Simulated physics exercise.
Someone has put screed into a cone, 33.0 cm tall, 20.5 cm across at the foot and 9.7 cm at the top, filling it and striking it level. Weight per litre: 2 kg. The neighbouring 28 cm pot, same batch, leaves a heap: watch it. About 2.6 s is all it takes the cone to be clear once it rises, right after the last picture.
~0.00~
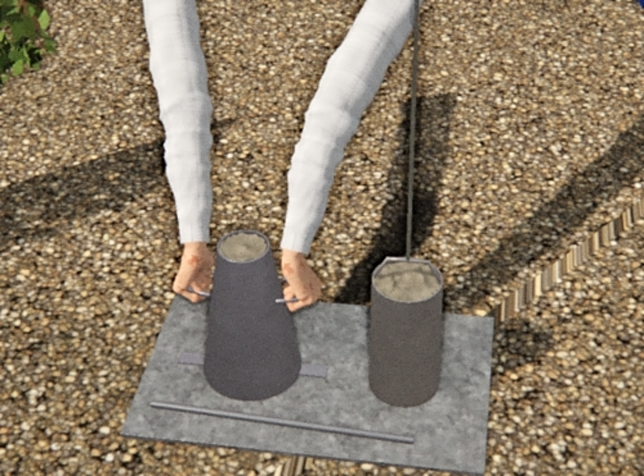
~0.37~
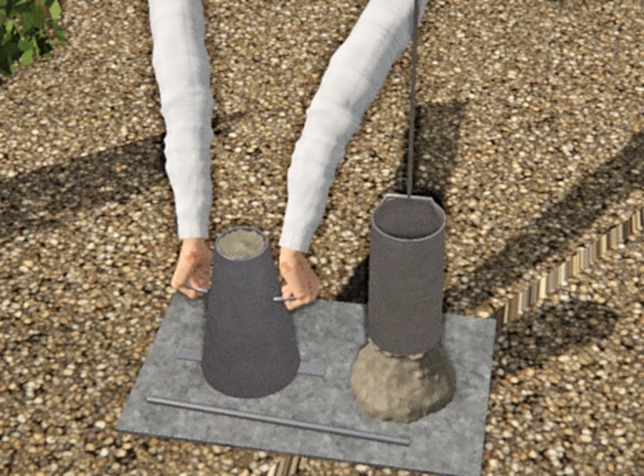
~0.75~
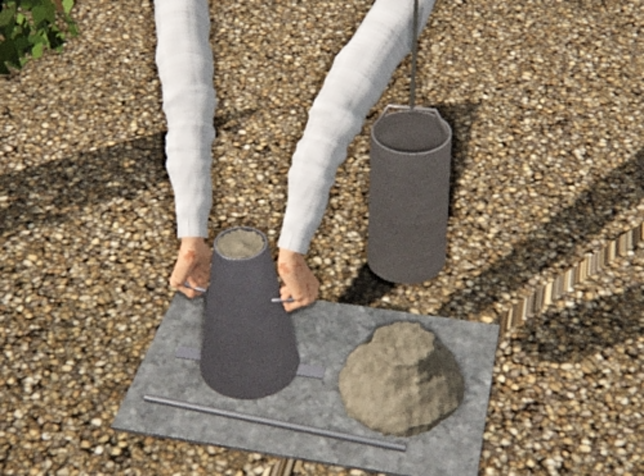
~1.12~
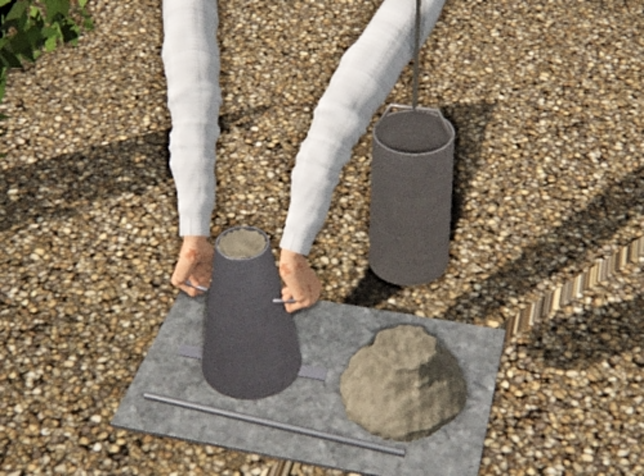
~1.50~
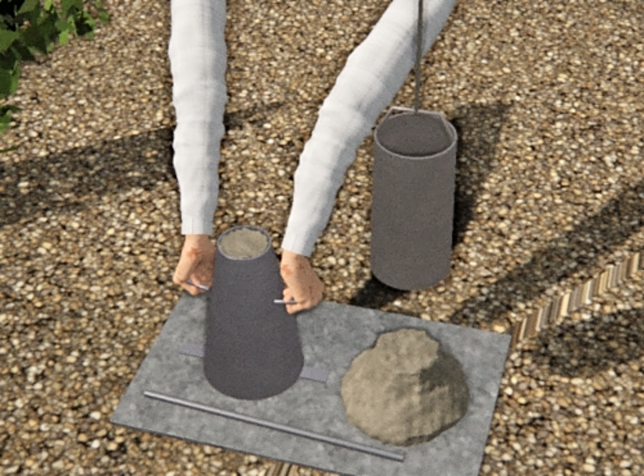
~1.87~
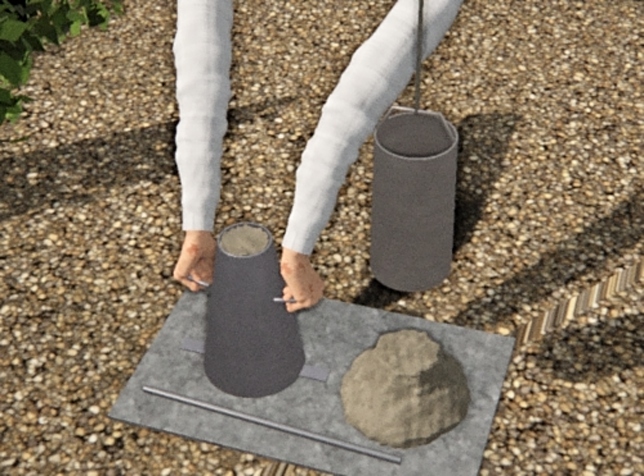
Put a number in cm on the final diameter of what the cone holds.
Estimate: Roughly 28 cm.
By 2.5 s, the cone is up 7.3 cm; the screed has come down 7.8 cm to 25 cm and is 25 cm wide.
By 3.2 s, the cone is up 21 cm; the screed has come down 11 cm to 22 cm and is 28 cm wide.
By 3.8 s, the cone is up 33 cm; the screed has come down 11 cm to 22 cm and is 28 cm wide.
By 4.6 s, the cone is clear; the screed has come down 11 cm to 22 cm and is 28 cm wide.
By 5.2 s, at rest, the cone is clear; the screed has come down 11 cm to 22 cm and is 28 cm wide.
